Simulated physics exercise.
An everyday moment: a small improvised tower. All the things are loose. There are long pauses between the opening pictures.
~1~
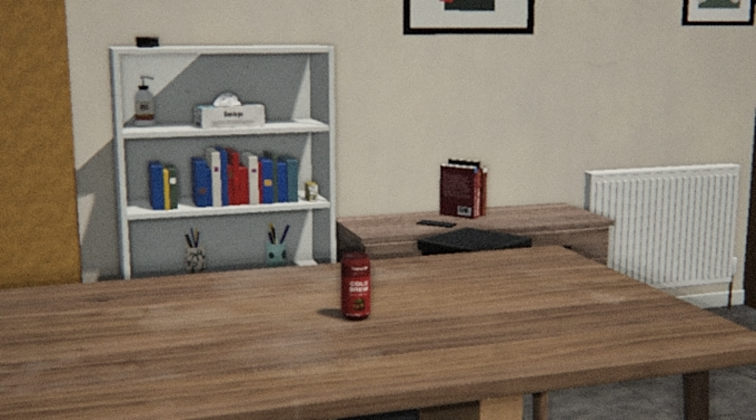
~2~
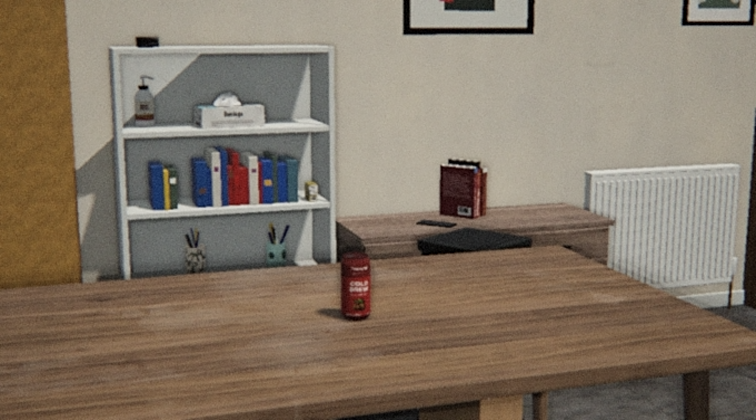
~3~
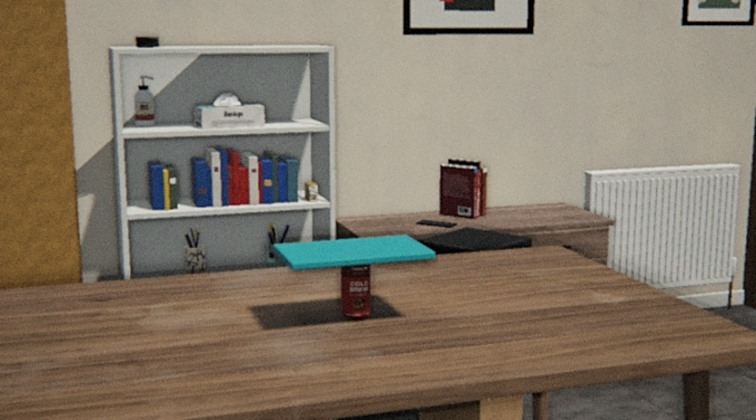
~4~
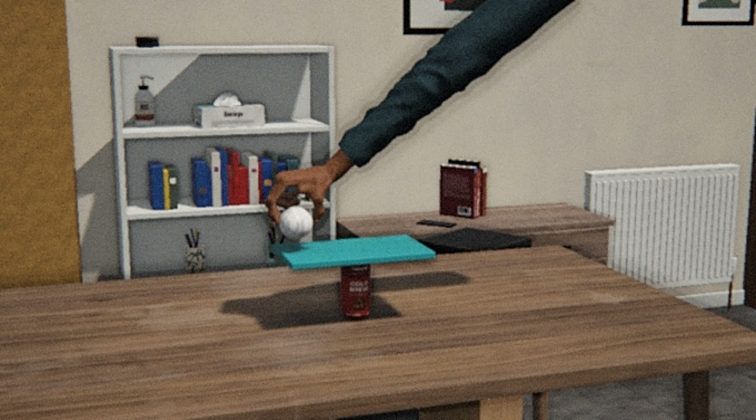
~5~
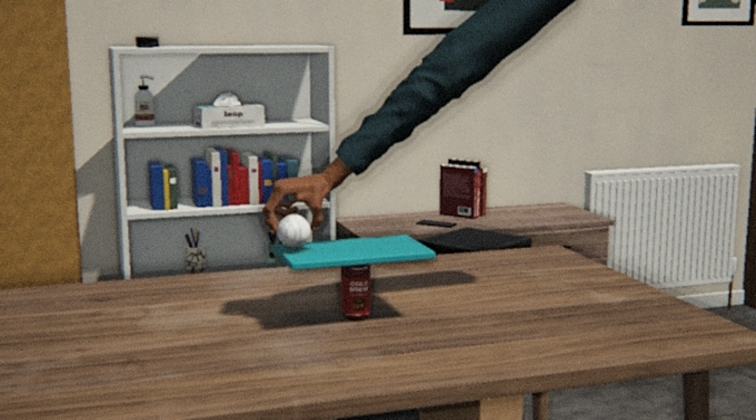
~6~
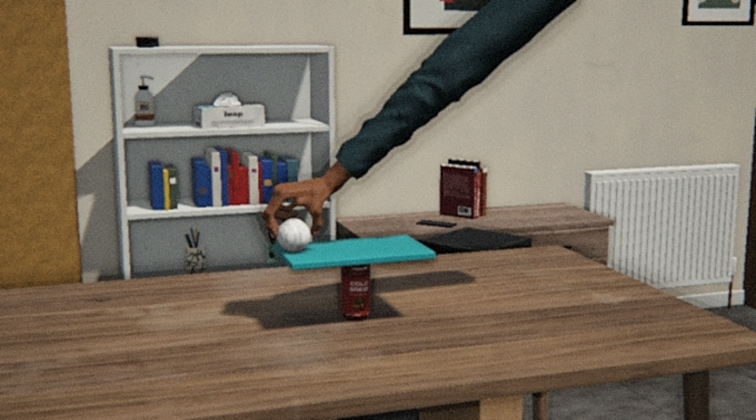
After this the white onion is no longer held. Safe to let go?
In the end the stack gives way.
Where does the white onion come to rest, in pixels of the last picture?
Around (275, 309).
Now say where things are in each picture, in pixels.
The last thing is not in view yet; red can (356, 287), in the first frame.
The last thing is not in view yet; red can (356, 287), in the second frame.
The last thing is not in view yet; red can (356, 287), in the third frame.
On its way; white onion (296, 223); red can (356, 287), in the fourth frame.
On its way; white onion (294, 230); red can (356, 287), in the fifth frame.
Set down, still held; white onion (294, 235); red can (356, 287), in the sixth frame.
Then, 0.40 s later than the last frame, white onion now fallen; turquoise lid tilted by 55°.
Then, 0.50 s later than the last frame, turquoise lid tilted by 67°.
Then, 0.90 s later than the last frame, turquoise lid now fallen; red can tilted by 59°.
Then, 1.00 s later than the last frame, red can now fallen.
When it is over, fallen, red can, turquoise lid and white onion. End places, in pixels of the last picture, white onion near (275, 309). The stack loses its balance.
